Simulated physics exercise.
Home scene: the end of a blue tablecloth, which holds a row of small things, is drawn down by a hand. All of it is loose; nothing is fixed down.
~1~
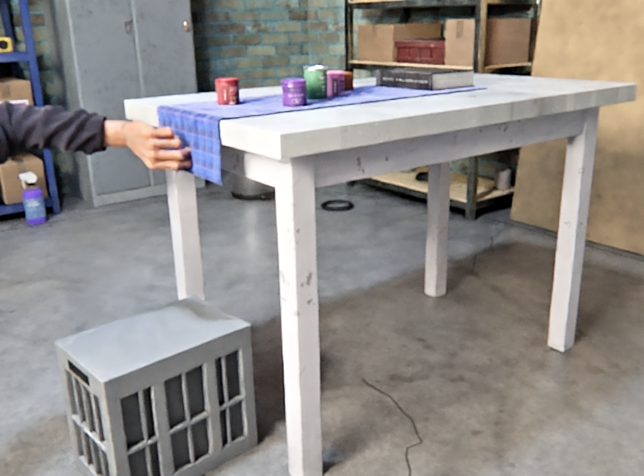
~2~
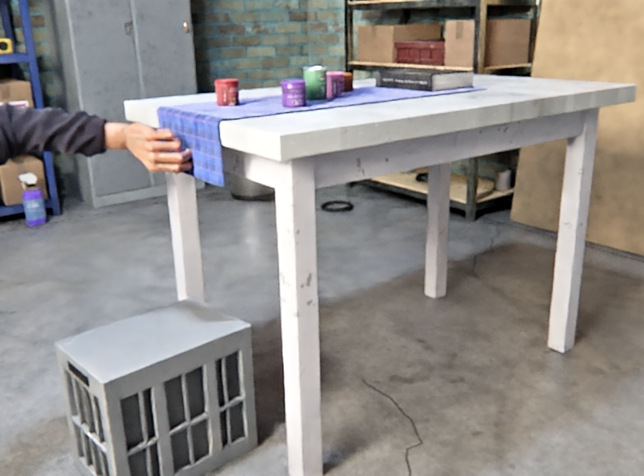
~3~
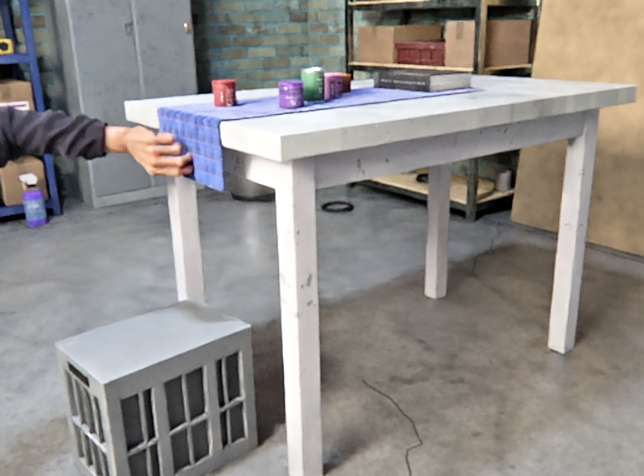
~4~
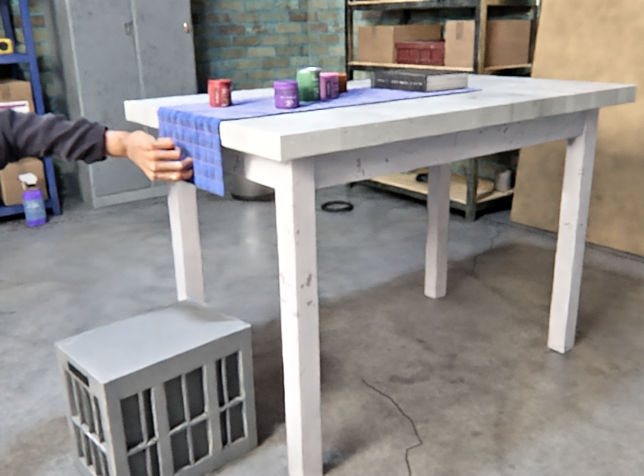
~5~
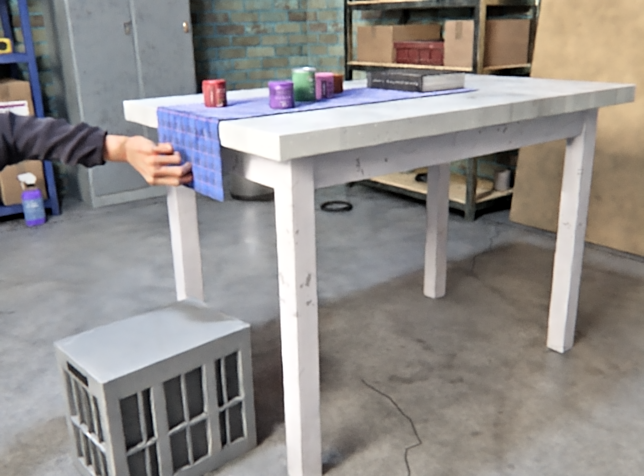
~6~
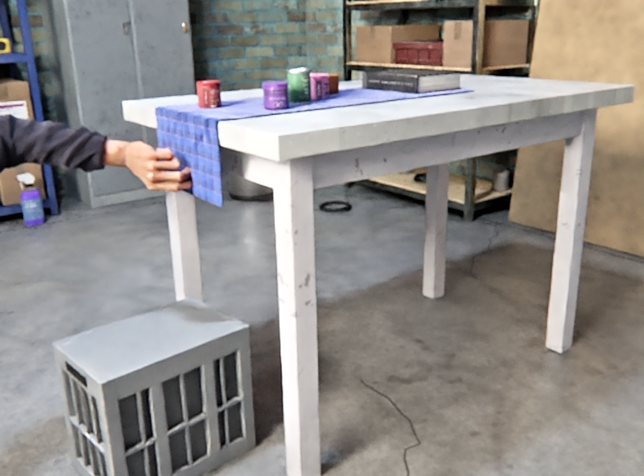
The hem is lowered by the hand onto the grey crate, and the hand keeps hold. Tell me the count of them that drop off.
The count is three.
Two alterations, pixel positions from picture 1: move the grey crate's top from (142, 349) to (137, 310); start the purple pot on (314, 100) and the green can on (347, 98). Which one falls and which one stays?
In the end the purple pot is still on top and the green can is still on top.
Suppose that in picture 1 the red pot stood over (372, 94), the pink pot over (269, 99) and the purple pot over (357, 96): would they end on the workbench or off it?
The red pot will stay where it is, the pink pot will end up off, the purple pot will stay where it is.
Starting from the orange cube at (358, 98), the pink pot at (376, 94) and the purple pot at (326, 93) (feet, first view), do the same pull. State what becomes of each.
The orange cube will stay where it is, the pink pot will stay where it is, and the purple pot will stay where it is.
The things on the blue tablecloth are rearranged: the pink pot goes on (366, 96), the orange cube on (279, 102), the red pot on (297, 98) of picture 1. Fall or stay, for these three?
The pink pot ends up on top, the orange cube ends up off and the red pot ends up off.
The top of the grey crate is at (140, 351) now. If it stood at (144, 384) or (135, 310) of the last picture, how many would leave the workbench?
Respectively 4 and 2.
Early on, hem near (194, 259); red pot gone.
Midway, hem on the crate; red pot, purple pot and green can gone.
Finally, hem on the crate; red pot, purple pot and green can gone. The answer is three.
